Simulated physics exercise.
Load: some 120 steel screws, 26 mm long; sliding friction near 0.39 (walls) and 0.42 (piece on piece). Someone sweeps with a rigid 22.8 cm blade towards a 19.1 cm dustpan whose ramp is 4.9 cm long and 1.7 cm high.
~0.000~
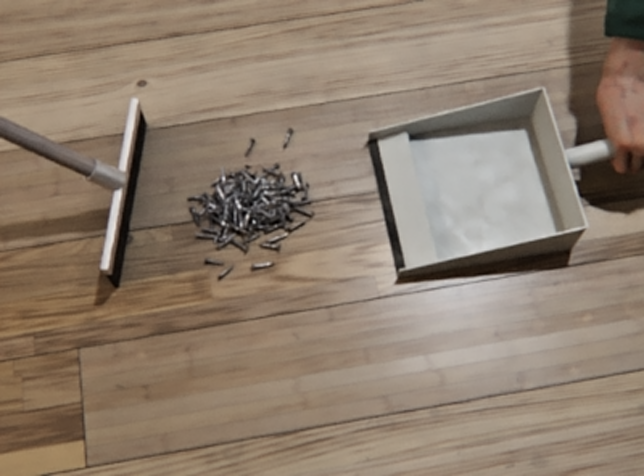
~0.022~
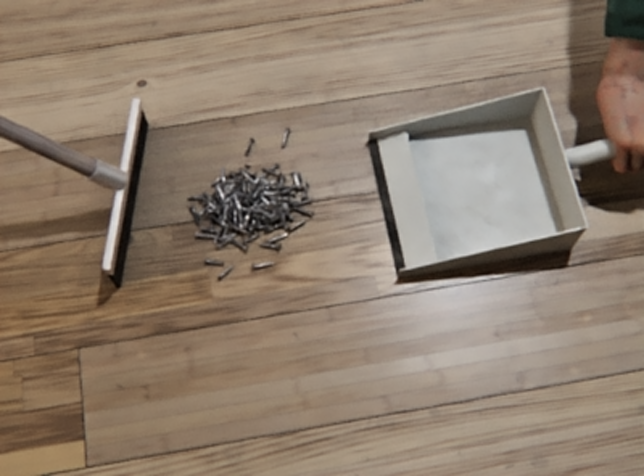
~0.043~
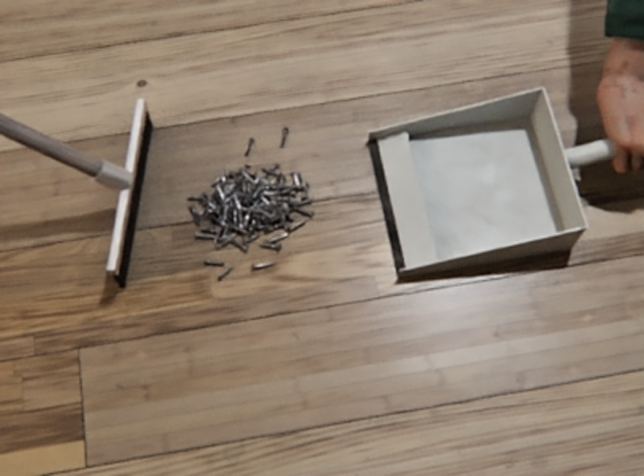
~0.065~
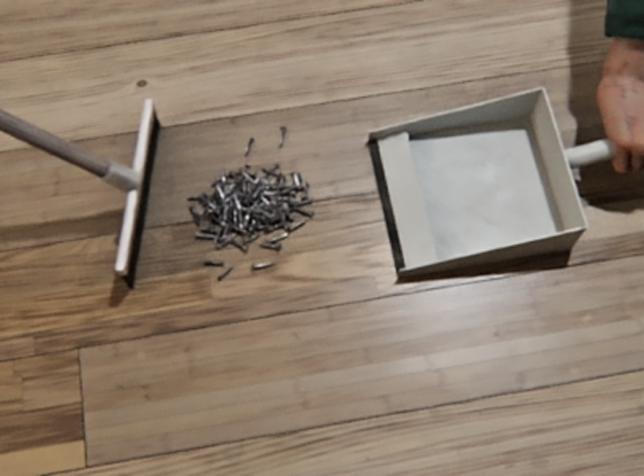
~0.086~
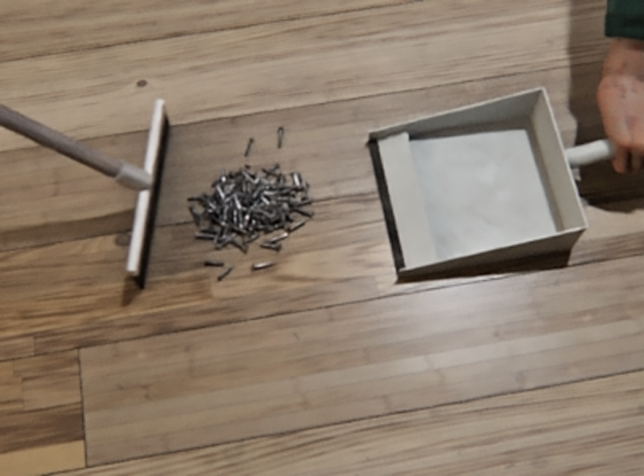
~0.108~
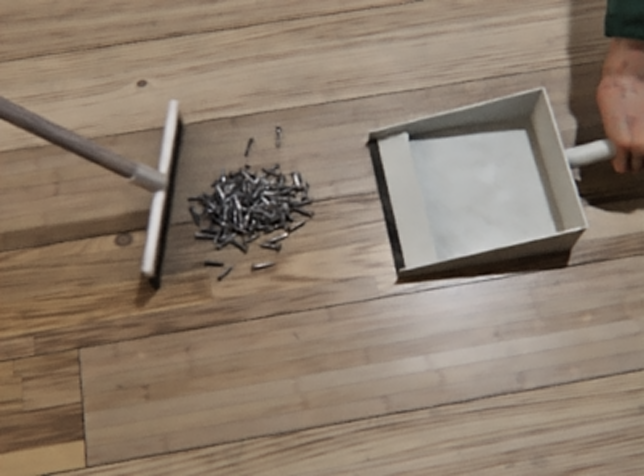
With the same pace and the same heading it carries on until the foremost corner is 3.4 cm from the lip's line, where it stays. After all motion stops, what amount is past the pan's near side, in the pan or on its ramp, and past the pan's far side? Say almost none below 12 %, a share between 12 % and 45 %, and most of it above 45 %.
Near side: Almost none. Pan: A share. Far side: Almost none.
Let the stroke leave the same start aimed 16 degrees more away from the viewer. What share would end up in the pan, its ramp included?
Roughly 15 per cent would finish in the pan or on its ramp.
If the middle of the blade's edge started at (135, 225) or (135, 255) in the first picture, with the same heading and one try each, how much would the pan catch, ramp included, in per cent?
About 25 and 25 per cent.
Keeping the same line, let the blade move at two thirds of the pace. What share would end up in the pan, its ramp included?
Share: Near 10 %.
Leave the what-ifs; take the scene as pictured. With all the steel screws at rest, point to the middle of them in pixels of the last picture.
Close to pixel (375, 217).
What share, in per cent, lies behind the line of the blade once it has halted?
0 %.
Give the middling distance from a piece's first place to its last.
That distance is close to 16 cm.
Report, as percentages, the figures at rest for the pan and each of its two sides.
In per cent - near side 10, pan 25, far side 0.
After 0.24 s, middle of the blade 16 cm from the lip; 0 % over the lip, far side 0 %, near side 0 %.
After 0.33 s, middle of the blade 9 cm from the lip; 0 % over the lip, far side 0 %, near side 0 %.
Then, at 0.55 s, middle of the blade 6 cm from the lip; 25 % over the lip, far side 0 %, near side 10 %.
At rest (1.4 s), near side 10 %, pan 25 %, far side 0 %, in front of the lip or behind the blade 65 %.
